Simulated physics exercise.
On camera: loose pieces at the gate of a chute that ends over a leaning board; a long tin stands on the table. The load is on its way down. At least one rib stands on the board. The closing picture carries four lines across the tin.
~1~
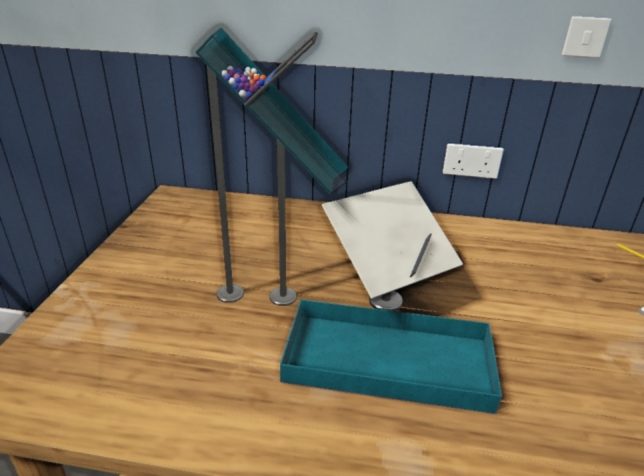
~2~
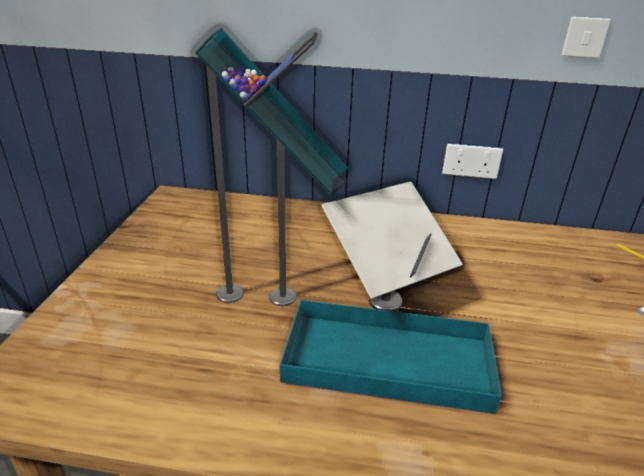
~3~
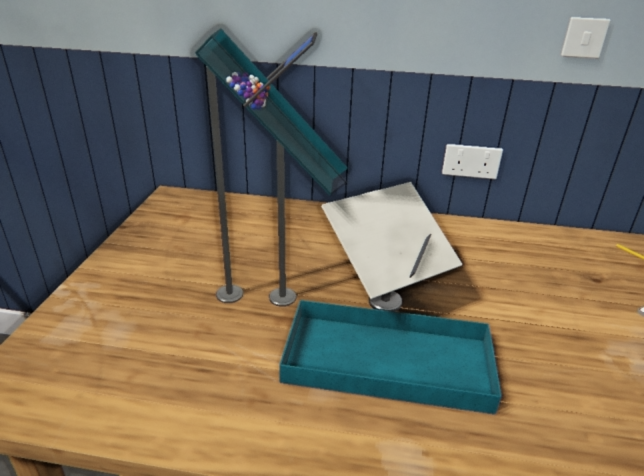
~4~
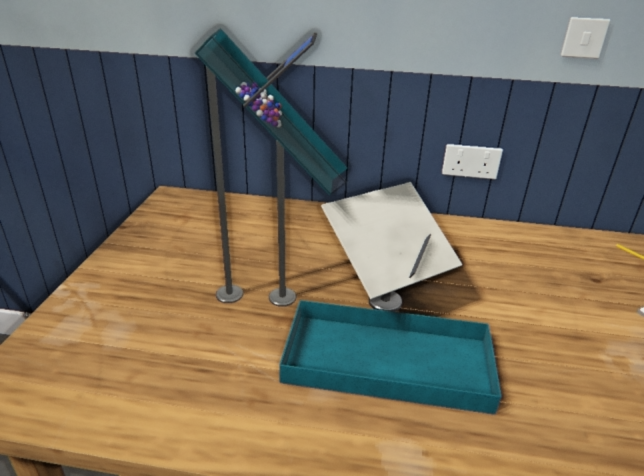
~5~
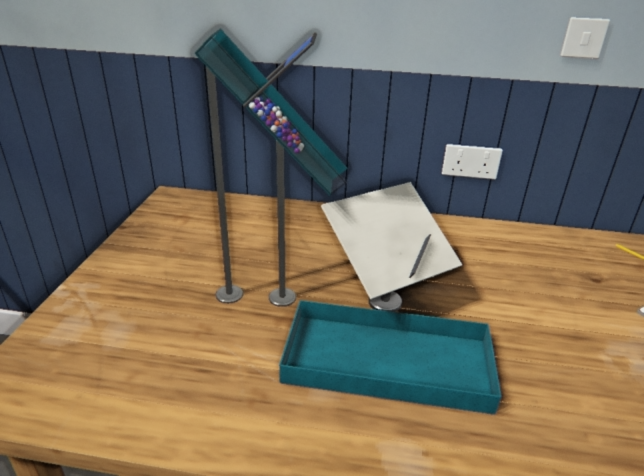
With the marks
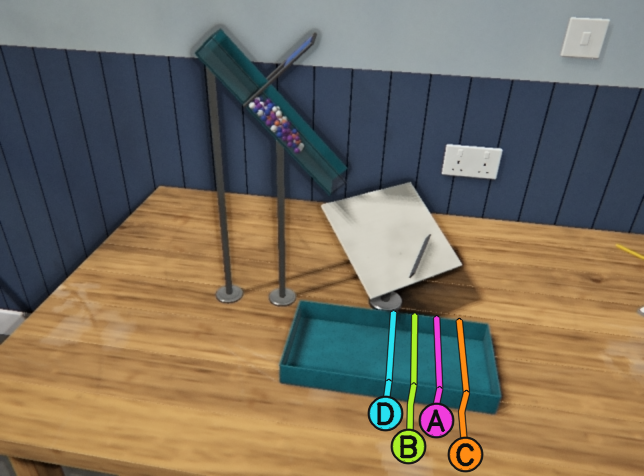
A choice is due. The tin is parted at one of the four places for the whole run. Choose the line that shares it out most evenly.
Line B.
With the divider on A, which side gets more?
More lands on the left.
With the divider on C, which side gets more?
Left.
On the marked copy, line A crosses the front rim at (439, 388); line B crosses the front rim at (413, 384); line C crosses the front rim at (466, 392); line D crosses the front rim at (388, 381).
If A is chosen, of what is caught, nearly all on the left of the divider, a small part on the right.
If B is chosen, of what is caught, about two thirds on the left of the divider, about a third on the right.
If C is chosen, of what is caught, nearly all on the left of the divider, a stray few on the right.
If D is chosen, of what is caught, a small part on the left of the divider, nearly all on the right.
